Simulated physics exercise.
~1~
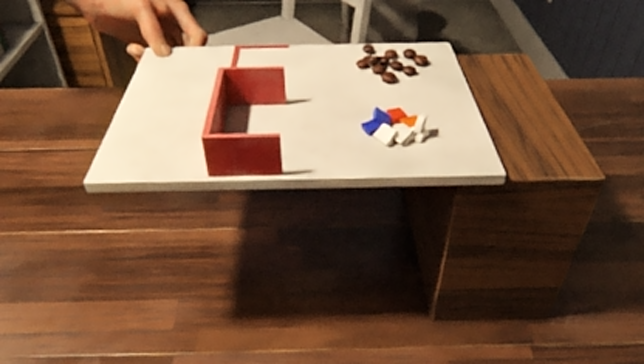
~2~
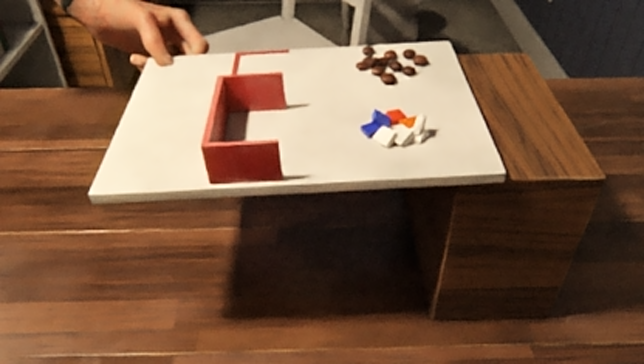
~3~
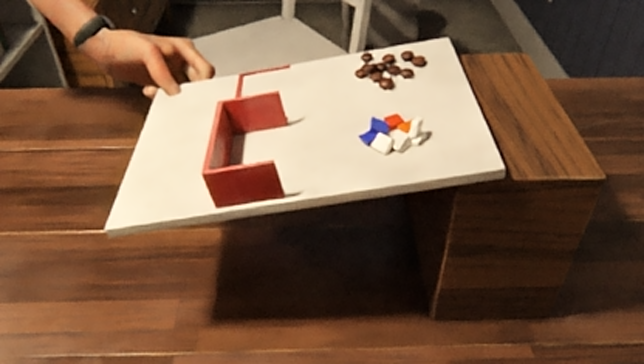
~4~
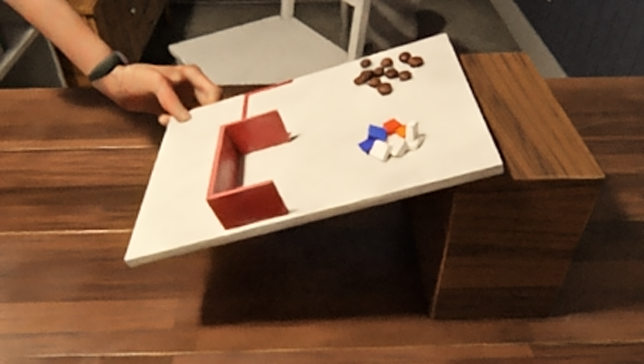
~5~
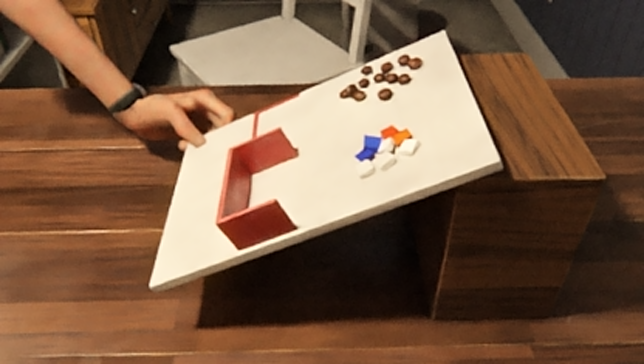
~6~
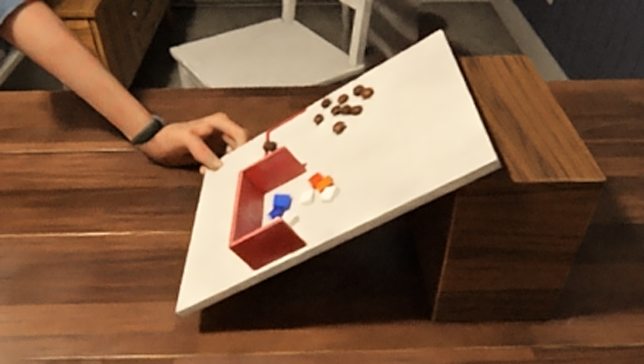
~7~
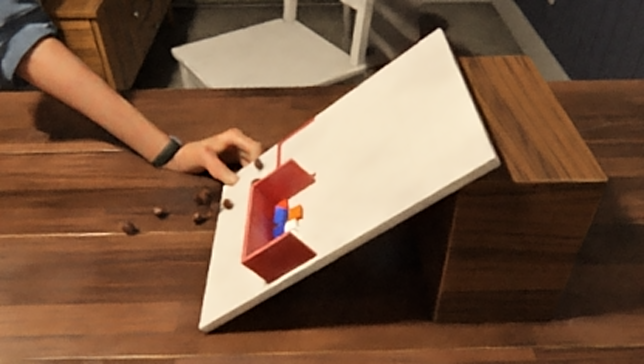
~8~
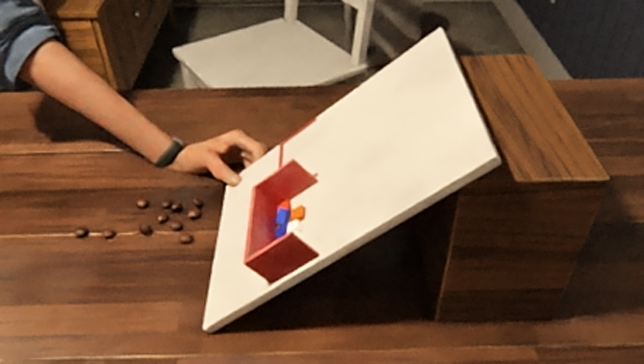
In the video, a hand lowers one end of a white board propped on a wooden block, steepening its slope until small brown pieces slide past a low red barrier onto the table, while blue, orange and white pieces slide into a larger red barrier and stay there.
